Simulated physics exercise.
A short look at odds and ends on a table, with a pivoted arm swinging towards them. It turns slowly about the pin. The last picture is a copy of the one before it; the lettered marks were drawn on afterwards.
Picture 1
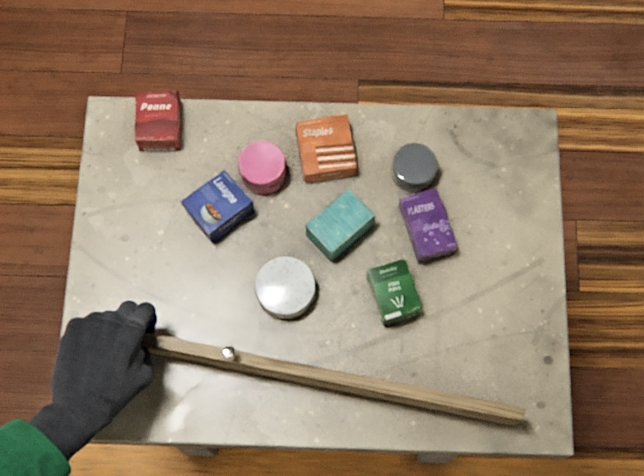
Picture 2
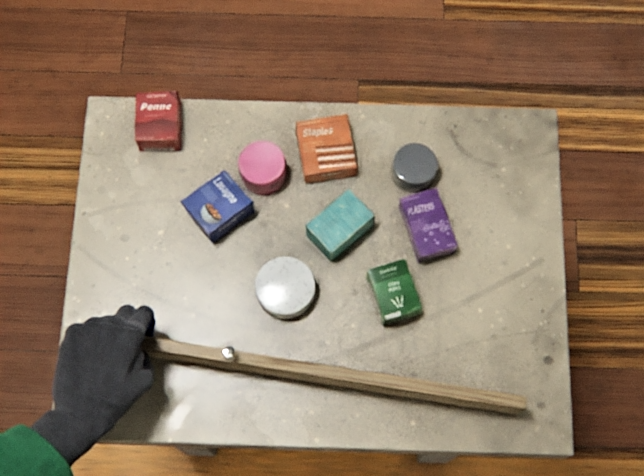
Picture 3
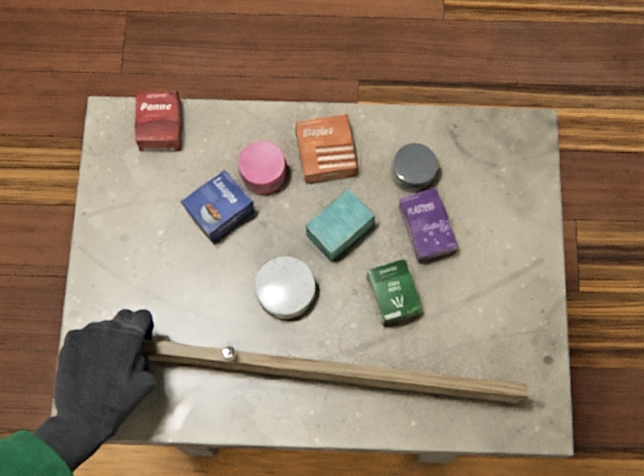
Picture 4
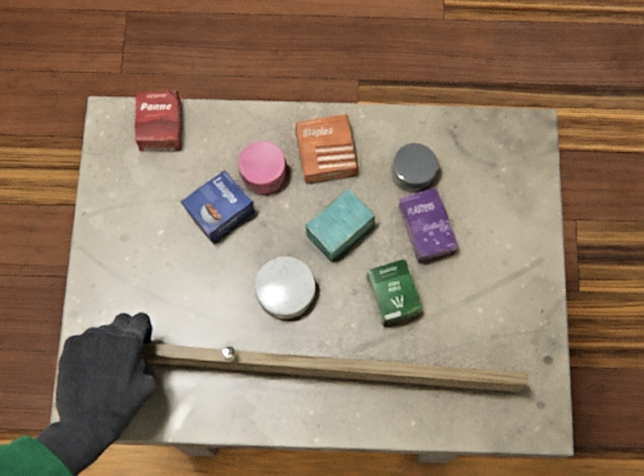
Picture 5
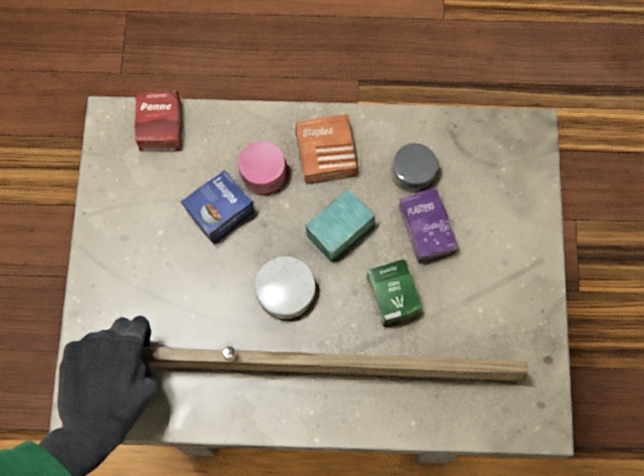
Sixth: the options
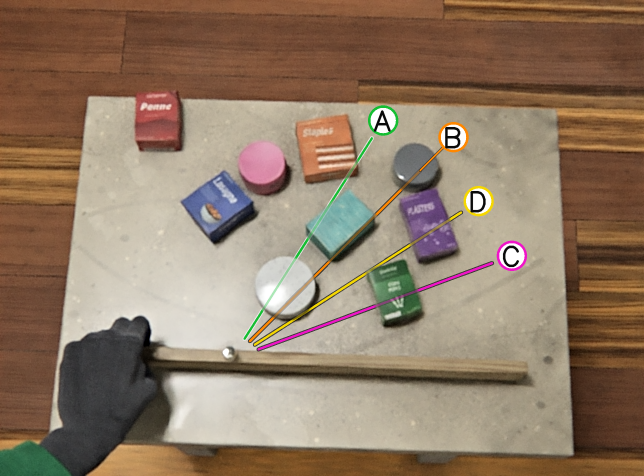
Gloved hand at left slowly swinging a pivoted wooden arm slightly upward at its right end, below unmoving boxes and round pots.
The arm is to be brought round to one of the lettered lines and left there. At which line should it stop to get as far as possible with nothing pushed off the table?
A.
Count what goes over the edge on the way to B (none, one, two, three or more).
The count is none.
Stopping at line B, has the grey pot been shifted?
Yes.
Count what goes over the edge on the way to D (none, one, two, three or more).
By then, none.
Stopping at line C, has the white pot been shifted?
By then, no.
On the copy, A at (310, 235); B at (337, 253); C at (377, 306); D at (360, 278).
On A. First, arm (375, 303); green packet (385, 271); red packet (158, 121).
Then, arm (343, 255); orange box (319, 140); grey pot (395, 142).
Finally, arm (311, 231); orange box (286, 109); grey pot (366, 114); nothing has fallen.
By contrast, B is safe but short; C is safe but short; D is safe but short.
